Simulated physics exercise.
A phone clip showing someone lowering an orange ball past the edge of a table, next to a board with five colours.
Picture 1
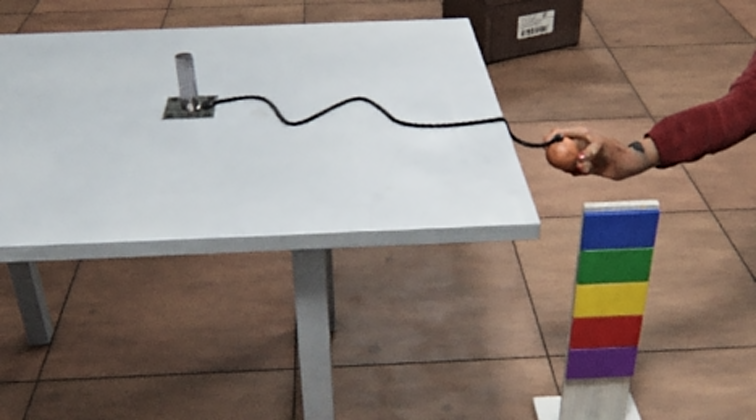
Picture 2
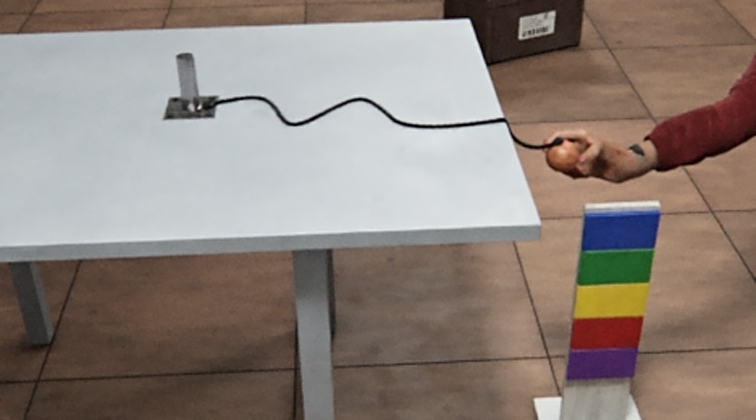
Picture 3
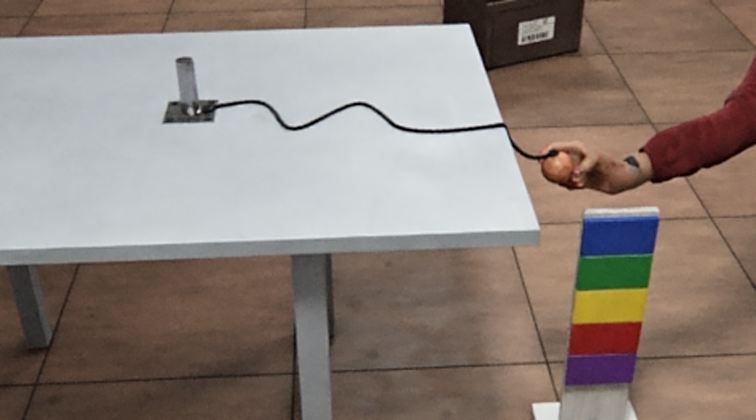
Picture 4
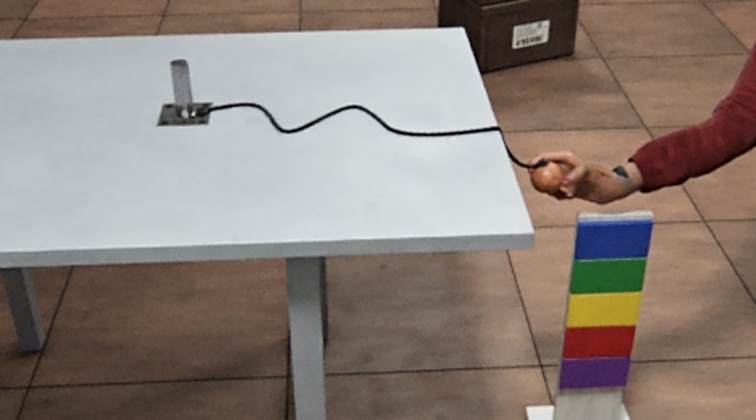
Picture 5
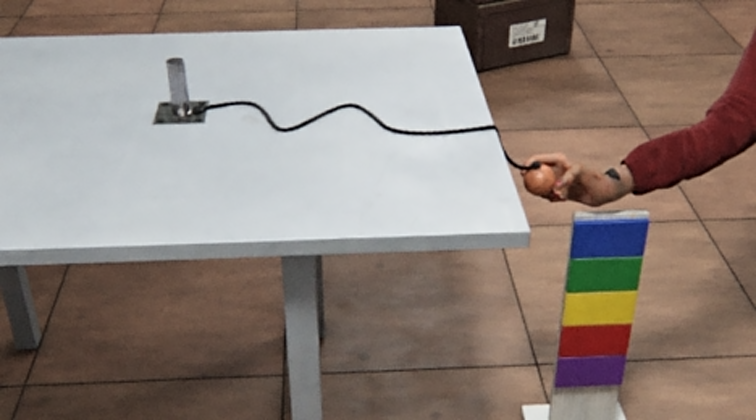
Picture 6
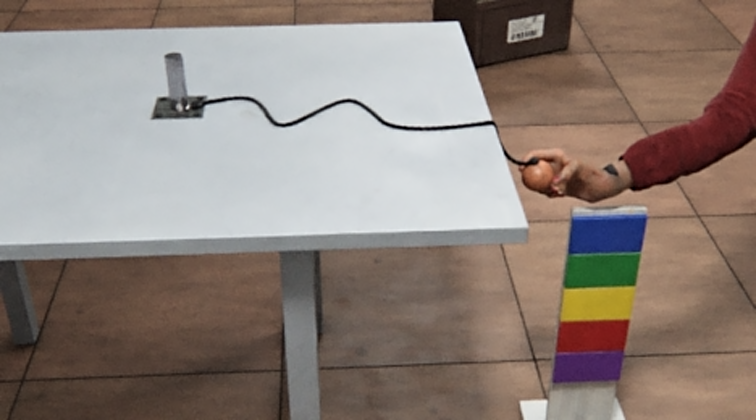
A hand in a red sleeve, seen from slightly above in a room with brown floor tiles, holds an orange ball beside a pale table. A wavy black cord links the ball to a small upright metal piece on the tabletop, left of a blue, green, yellow, red and purple striped board. The hand lowers the ball slightly leftward while the camera shifts a little.
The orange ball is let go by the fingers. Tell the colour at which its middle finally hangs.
It hangs at green.
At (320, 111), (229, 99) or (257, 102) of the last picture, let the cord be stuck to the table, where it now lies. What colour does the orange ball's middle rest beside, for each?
First try blue, second try green, third try green.
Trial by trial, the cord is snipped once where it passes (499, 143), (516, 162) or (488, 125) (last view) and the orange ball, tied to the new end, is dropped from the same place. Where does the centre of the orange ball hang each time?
Taking them in turn, it's about (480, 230), then about (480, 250), and finally about (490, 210).
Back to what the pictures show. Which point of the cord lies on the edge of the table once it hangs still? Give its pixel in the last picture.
In the last picture it is at roughly (405, 128).
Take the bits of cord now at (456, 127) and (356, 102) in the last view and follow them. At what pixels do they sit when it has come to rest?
They go to (490, 166) and to (416, 115).
Soon after, ball near (456, 262); level with green.
Then, ball near (500, 272); level with green.
At rest, ball near (489, 272); level with green. Its middle rests at the green band.
